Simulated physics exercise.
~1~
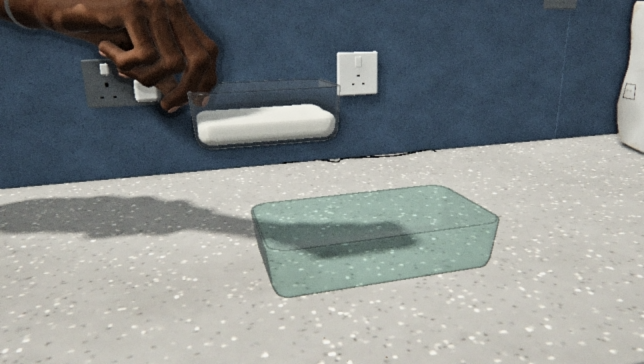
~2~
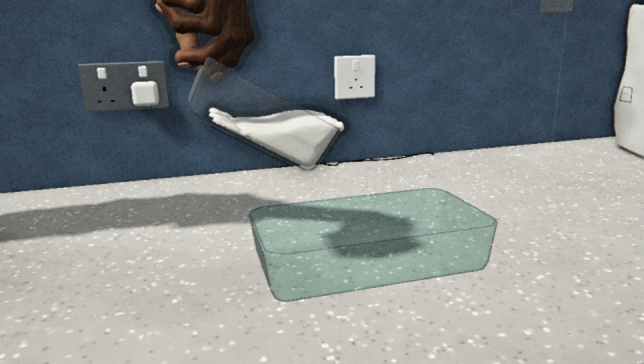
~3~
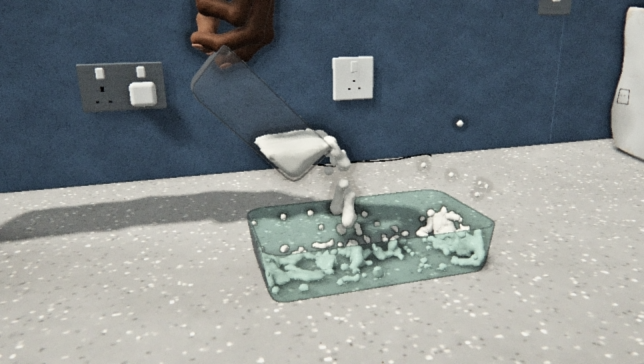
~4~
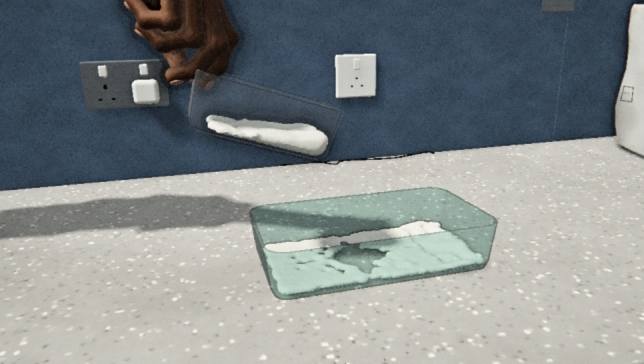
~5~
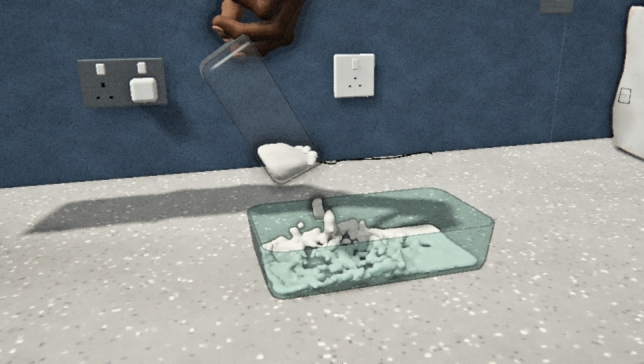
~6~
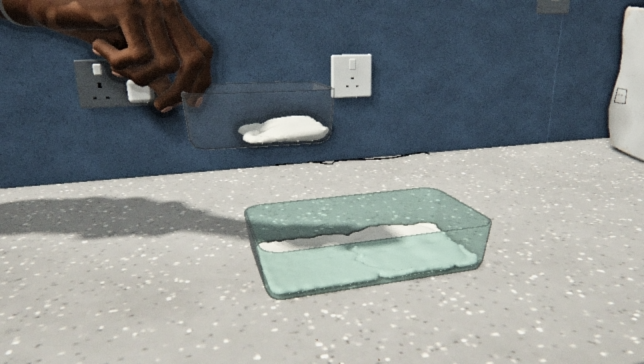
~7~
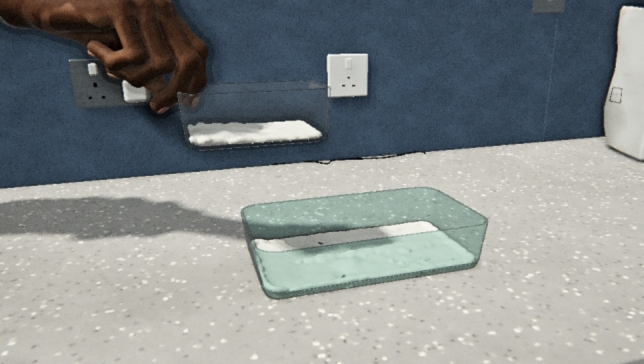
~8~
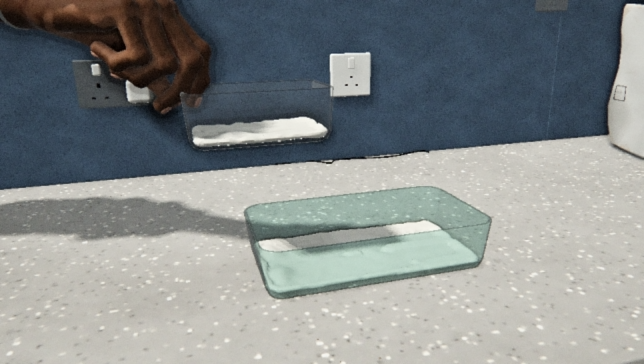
On a speckled worktop, a hand tipping a clear box twice, pouring milk into a green dish, then levelling it, some milk left.
